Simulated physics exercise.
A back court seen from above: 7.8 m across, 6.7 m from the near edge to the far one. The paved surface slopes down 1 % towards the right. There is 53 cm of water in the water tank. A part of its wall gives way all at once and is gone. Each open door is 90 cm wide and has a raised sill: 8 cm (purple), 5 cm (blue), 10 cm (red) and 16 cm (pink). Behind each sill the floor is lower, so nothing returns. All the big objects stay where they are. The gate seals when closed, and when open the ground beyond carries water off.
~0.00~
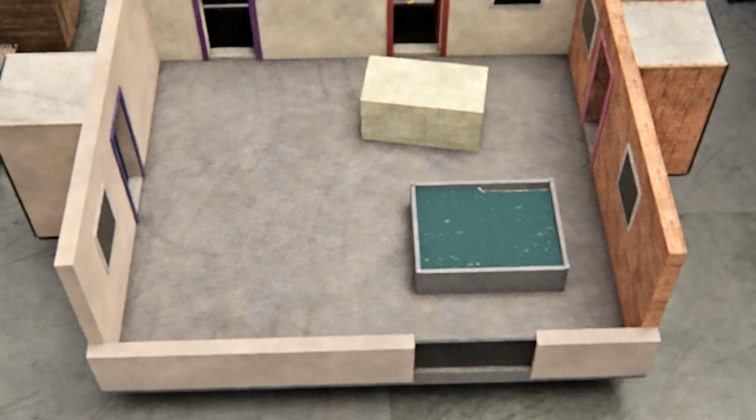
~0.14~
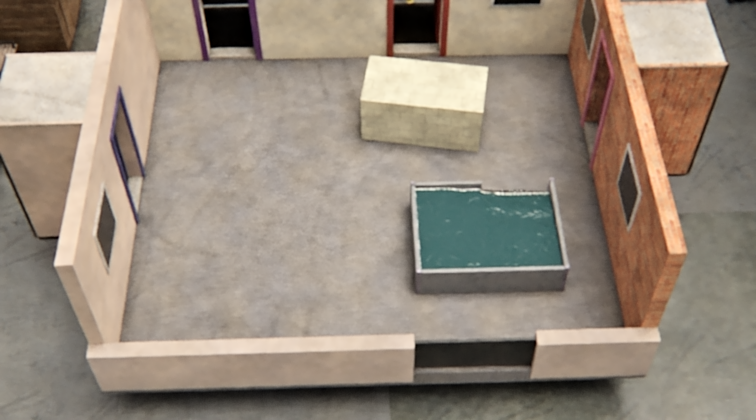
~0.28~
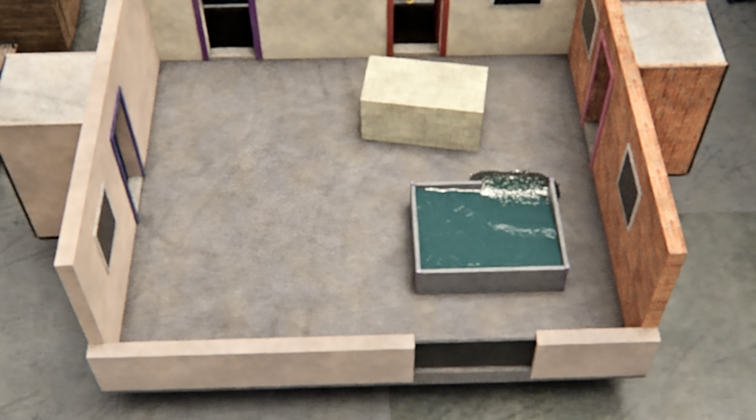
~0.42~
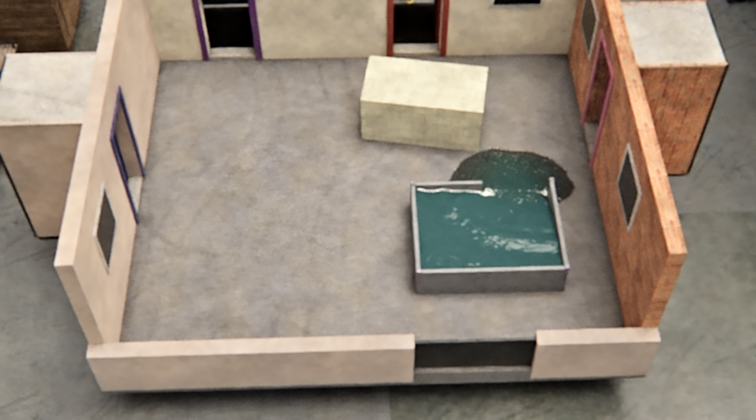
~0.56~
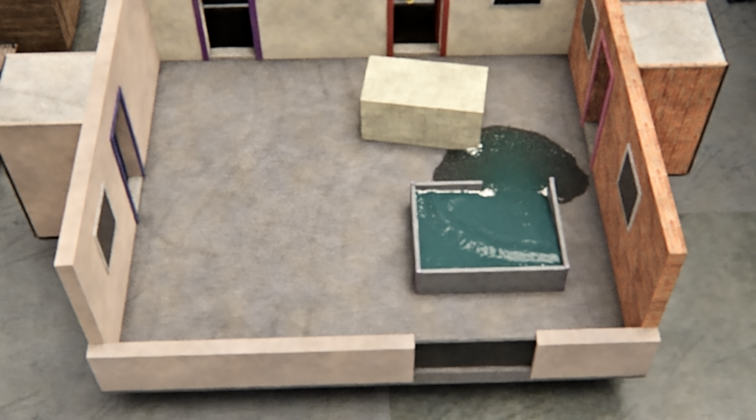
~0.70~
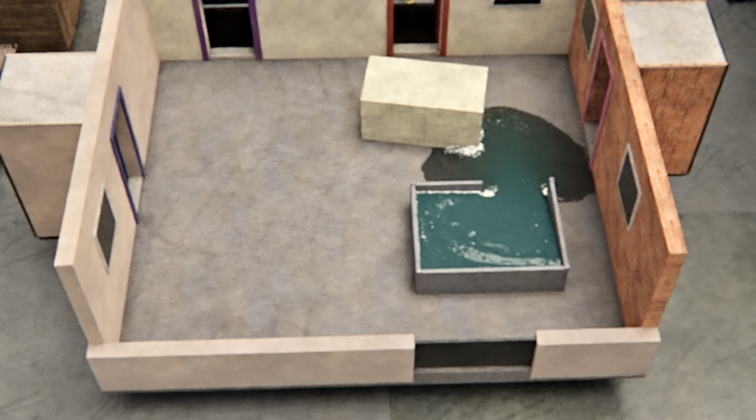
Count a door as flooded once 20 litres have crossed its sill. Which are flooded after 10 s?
Door by door: At the purple door it does not reach the limit; at the blue door it keeps below the limit; at the red door it does not reach the limit; at the pink door it keeps below the limit.
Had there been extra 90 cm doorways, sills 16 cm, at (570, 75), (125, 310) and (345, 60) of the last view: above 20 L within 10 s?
In that order: Past it, under, not over.
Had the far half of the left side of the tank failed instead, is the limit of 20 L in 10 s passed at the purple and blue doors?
Then: Purple under, blue past it.
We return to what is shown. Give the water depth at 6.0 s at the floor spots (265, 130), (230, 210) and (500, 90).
Roughly 2, 1 and 12 cm, in turn.
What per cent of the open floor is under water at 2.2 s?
Some 20 per cent of it.
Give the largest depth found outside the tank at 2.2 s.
About 42 cm.
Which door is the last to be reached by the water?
It is the blue one.
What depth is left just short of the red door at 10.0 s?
Roughly 7.5 cm deep.
After 1.4 s water covers 15 % of the floor and is deepest (31 cm) near (530, 199); purple door not reached, blue door not reached, red door not reached, pink door 17 cm at the sill, 0 L in.
After 2.2 s water covers 20 % of the floor and is deepest (42 cm) near (556, 66); purple door not reached, blue door not reached, red door 2 cm at the sill, 0 L in, pink door 18 cm at the sill, 4 L in.
After 3.5 s water covers 30 % of the floor and is deepest (27 cm) near (555, 107); purple door not reached, blue door not reached, red door 8 cm at the sill, 0 L in, pink door 13 cm at the sill, 7 L in.
After 6.0 s water covers 45 % of the floor and is deepest (15 cm) near (491, 145); purple door 5 cm at the sill, 0 L in, blue door not reached, red door 10 cm at the sill, 0 L in, pink door 13 cm at the sill, 8 L in.
After 10.0 s water covers 80 % of the floor and is deepest (11 cm) near (625, 354); purple door 5 cm at the sill, 0 L in, blue door 3 cm at the sill, 0 L in, red door 8 cm at the sill, 0 L in, pink door 10 cm at the sill, 8 L in.
